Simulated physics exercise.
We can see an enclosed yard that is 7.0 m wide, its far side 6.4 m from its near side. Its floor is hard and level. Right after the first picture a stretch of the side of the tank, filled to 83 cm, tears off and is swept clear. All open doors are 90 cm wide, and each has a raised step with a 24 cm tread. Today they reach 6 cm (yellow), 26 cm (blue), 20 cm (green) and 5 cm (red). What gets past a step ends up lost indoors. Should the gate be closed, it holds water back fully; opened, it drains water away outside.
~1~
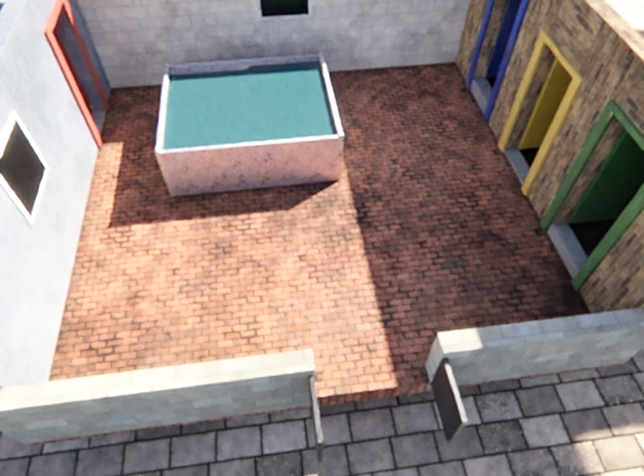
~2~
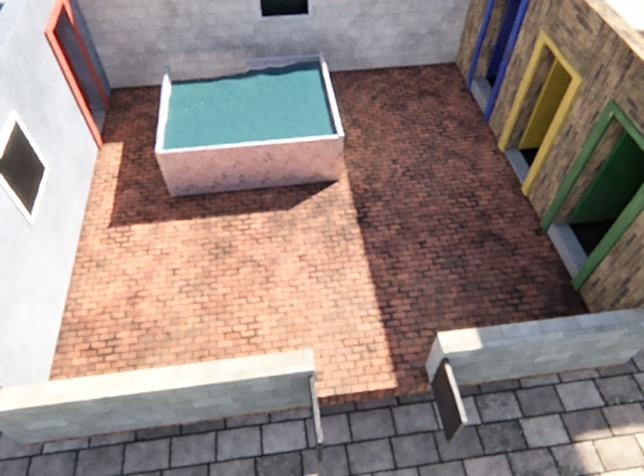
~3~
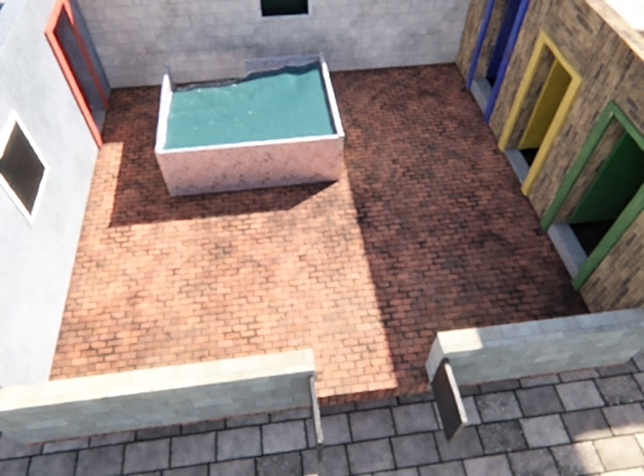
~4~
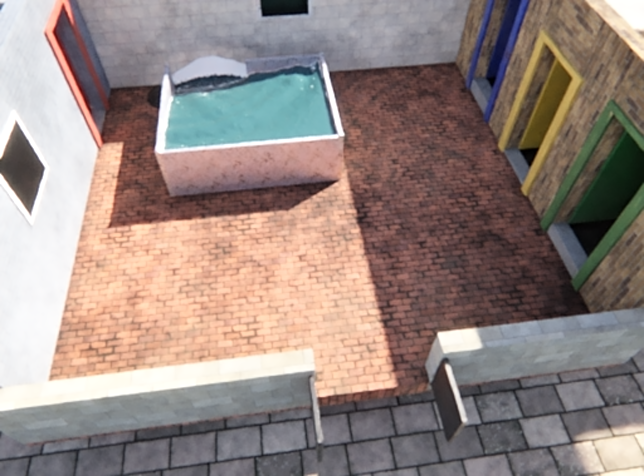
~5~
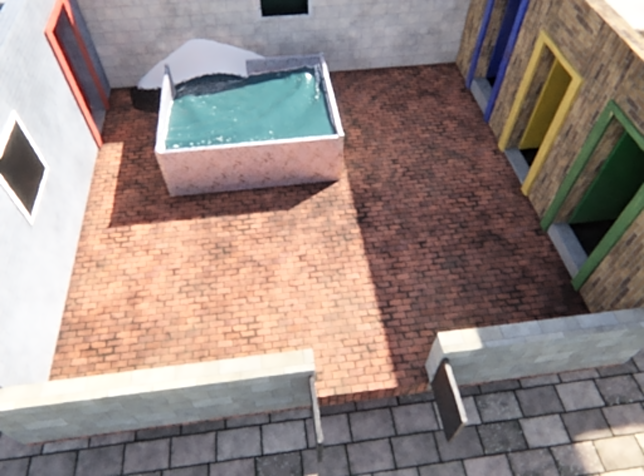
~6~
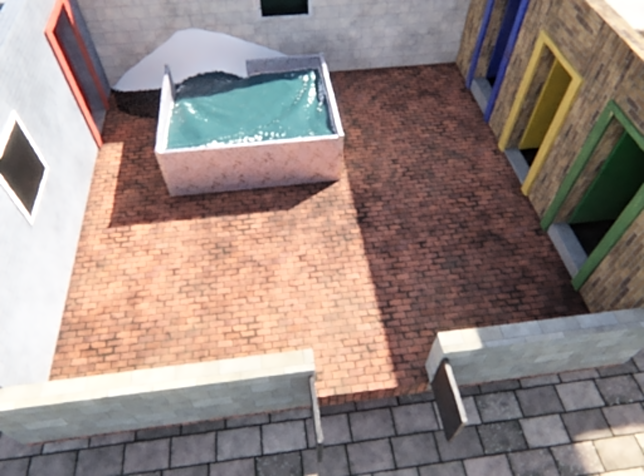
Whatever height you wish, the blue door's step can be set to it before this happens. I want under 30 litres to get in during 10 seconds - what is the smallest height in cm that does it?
You would need about 18 cm.
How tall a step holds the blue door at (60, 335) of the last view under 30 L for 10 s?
Minimum: Close to 10.0 cm.
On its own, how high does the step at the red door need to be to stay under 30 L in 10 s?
For red: Close to 32 cm.
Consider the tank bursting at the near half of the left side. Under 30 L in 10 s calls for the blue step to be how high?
In that case about 9.5 cm.
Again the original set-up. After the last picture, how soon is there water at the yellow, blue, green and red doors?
Arrival: Yellow 2.0 s, blue 1.2 s, green 3.0 s, red 0.4 s.
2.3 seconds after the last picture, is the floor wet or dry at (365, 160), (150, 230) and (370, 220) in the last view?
Status: Clear / submerged / clear.
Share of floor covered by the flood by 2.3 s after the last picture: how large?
The wet part is about 45 per cent.
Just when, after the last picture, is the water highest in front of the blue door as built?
Crest at t of about 2.4 s.
Then, 0.7 s after the last picture water covers 15 % of the floor, deepest (74 cm) near (111, 91); it has not reached the blue door.
Then, 2.3 s after the last picture water covers 45 % of the floor, deepest (44 cm) near (121, 90); 26 cm at the blue door, 0 litres in over its 26 cm step.
Then, 9.3 s after the last picture water covers 95 % of the floor, deepest (16 cm) near (111, 91); 8 cm at the blue door, 1 litre in over its 26 cm step.
At the blue door as built, the water peaked near 26 cm, 2.3 s after the last picture.
With a step of 14.5 cm, 63 litres would have come in within the 10 s; with 19.5 cm, 18 litres. So under 30 litres takes about 18 cm.
